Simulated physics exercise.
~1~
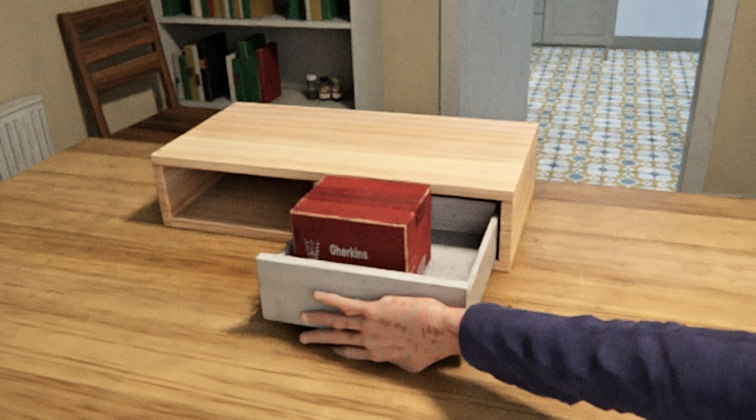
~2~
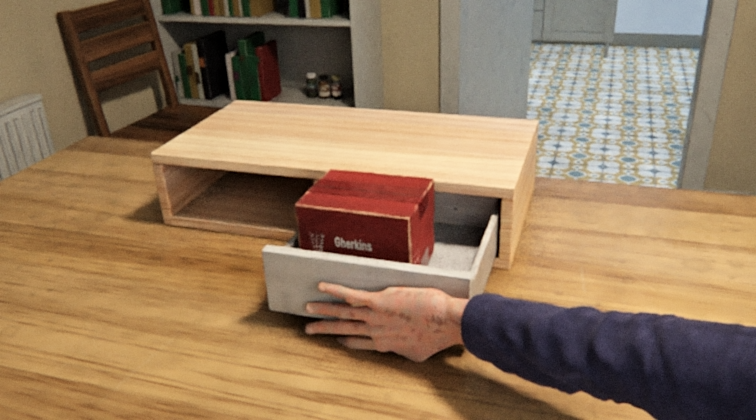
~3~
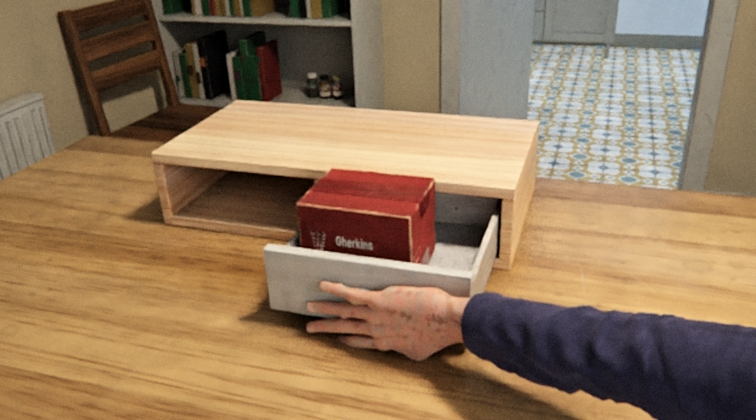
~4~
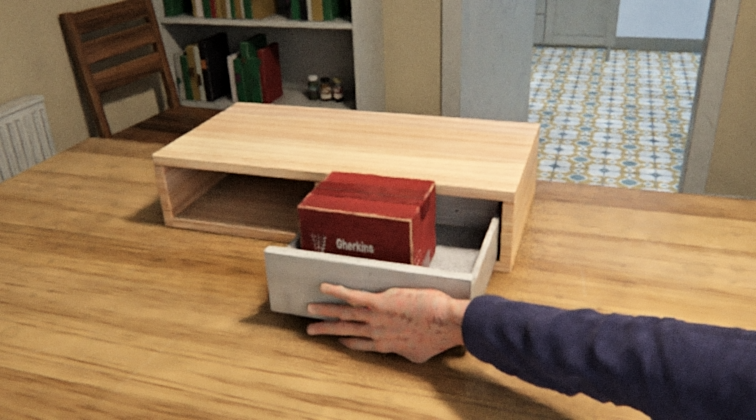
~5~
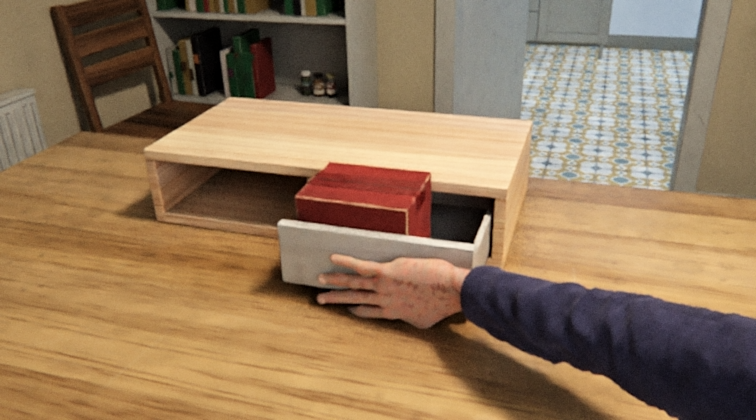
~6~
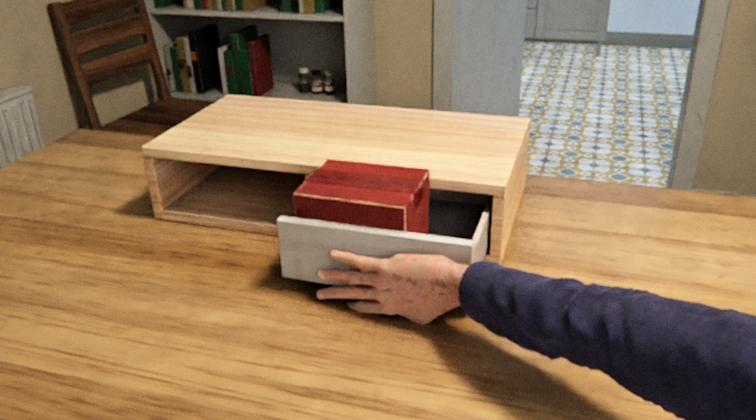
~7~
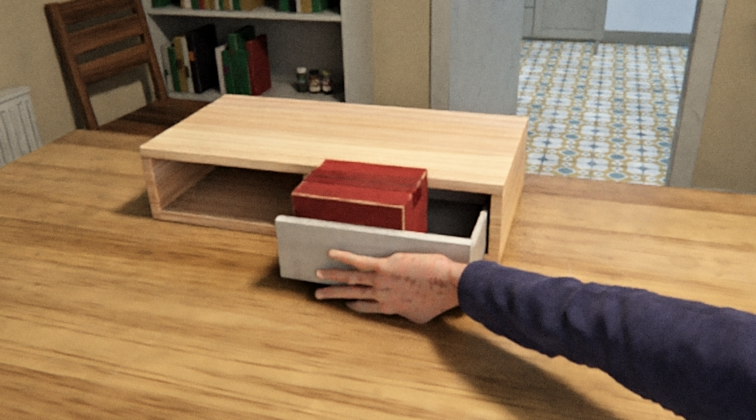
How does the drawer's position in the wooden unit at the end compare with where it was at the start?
At the end the drawer sits farther back, closer to the wooden unit than at the start, but it is still partly open.
